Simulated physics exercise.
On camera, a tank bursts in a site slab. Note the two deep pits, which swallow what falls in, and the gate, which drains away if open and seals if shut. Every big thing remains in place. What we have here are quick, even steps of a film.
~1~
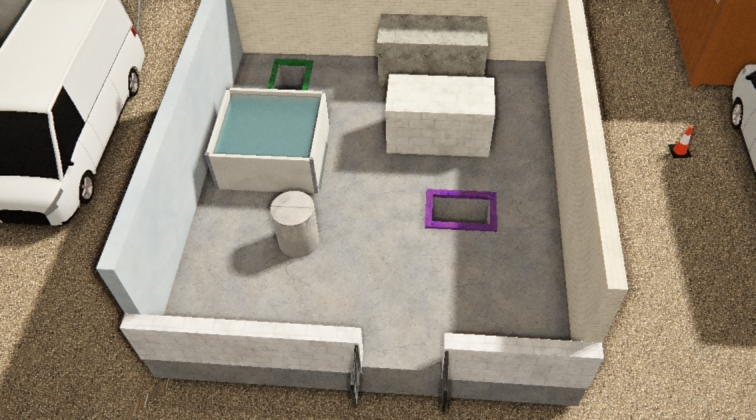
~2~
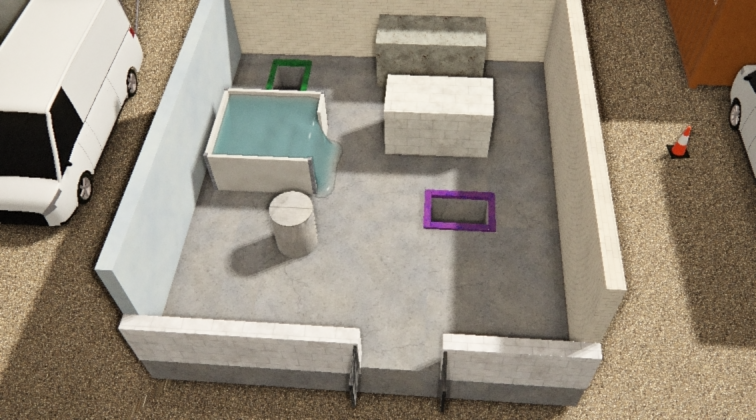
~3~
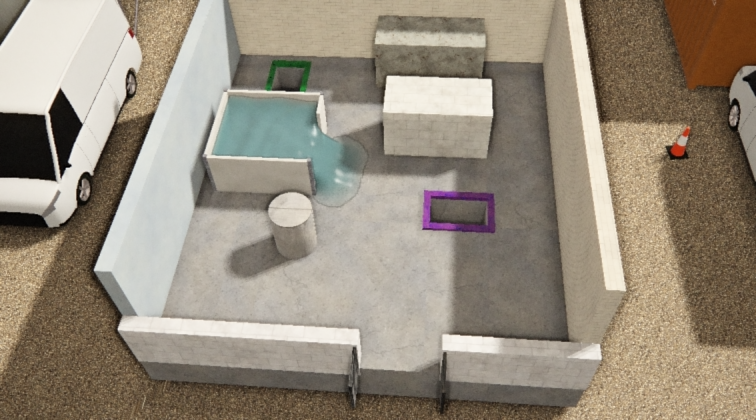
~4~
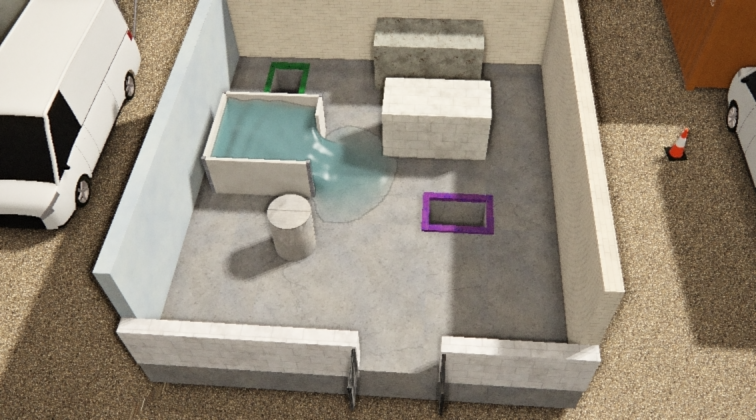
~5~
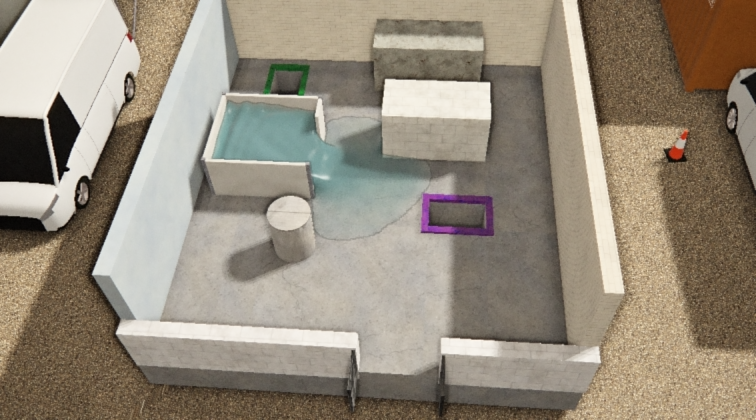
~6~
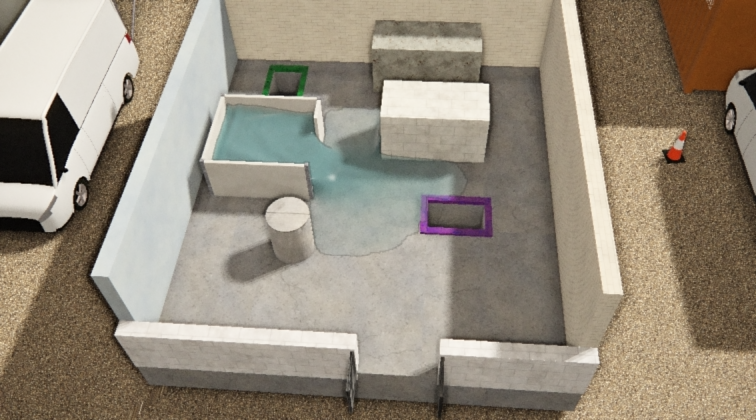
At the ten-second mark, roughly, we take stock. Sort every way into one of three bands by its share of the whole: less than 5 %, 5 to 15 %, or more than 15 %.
Bands: The gate - 5 to 15 %; the purple pit - more than 15 %; the green pit - less than 5 %.
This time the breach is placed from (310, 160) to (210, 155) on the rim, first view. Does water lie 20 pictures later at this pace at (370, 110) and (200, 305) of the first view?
Well, the first place ends up left untouched, and the second one drenched.
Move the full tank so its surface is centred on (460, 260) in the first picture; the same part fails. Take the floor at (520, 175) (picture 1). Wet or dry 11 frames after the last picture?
There: Flooded.
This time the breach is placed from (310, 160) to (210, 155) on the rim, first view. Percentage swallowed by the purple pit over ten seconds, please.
Roughly, in per cent: Purple 8.
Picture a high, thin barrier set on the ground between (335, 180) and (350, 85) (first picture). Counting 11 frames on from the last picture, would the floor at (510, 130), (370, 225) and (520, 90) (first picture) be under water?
Okay, the first comes out left untouched, the next soaked, and the last left untouched.
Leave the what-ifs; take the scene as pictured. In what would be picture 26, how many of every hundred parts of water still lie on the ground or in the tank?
Estimate: 86 per cent.
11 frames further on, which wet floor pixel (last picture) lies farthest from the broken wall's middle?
The front tops out at about (562, 358).
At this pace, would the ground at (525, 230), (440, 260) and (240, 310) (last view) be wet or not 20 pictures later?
Listed points: Inundated / inundated / unwetted.
A moment on, water covers 30 % of the floor; the gate 0 %, the purple pit 4 %, the green pit 0 %.
Next, water covers 55 % of the floor; the gate 0 %, the purple pit 9 %, the green pit 0 %.
Then, water covers 60 % of the floor; the gate 1 %, the purple pit 13 %, the green pit 0 %.
Later, water covers 80 % of the floor; the gate 4 %, the purple pit 16 %, the green pit 1 %.
In the end, water covers 95 % of the floor; the gate 9 %, the purple pit 17 %, the green pit 2 %.
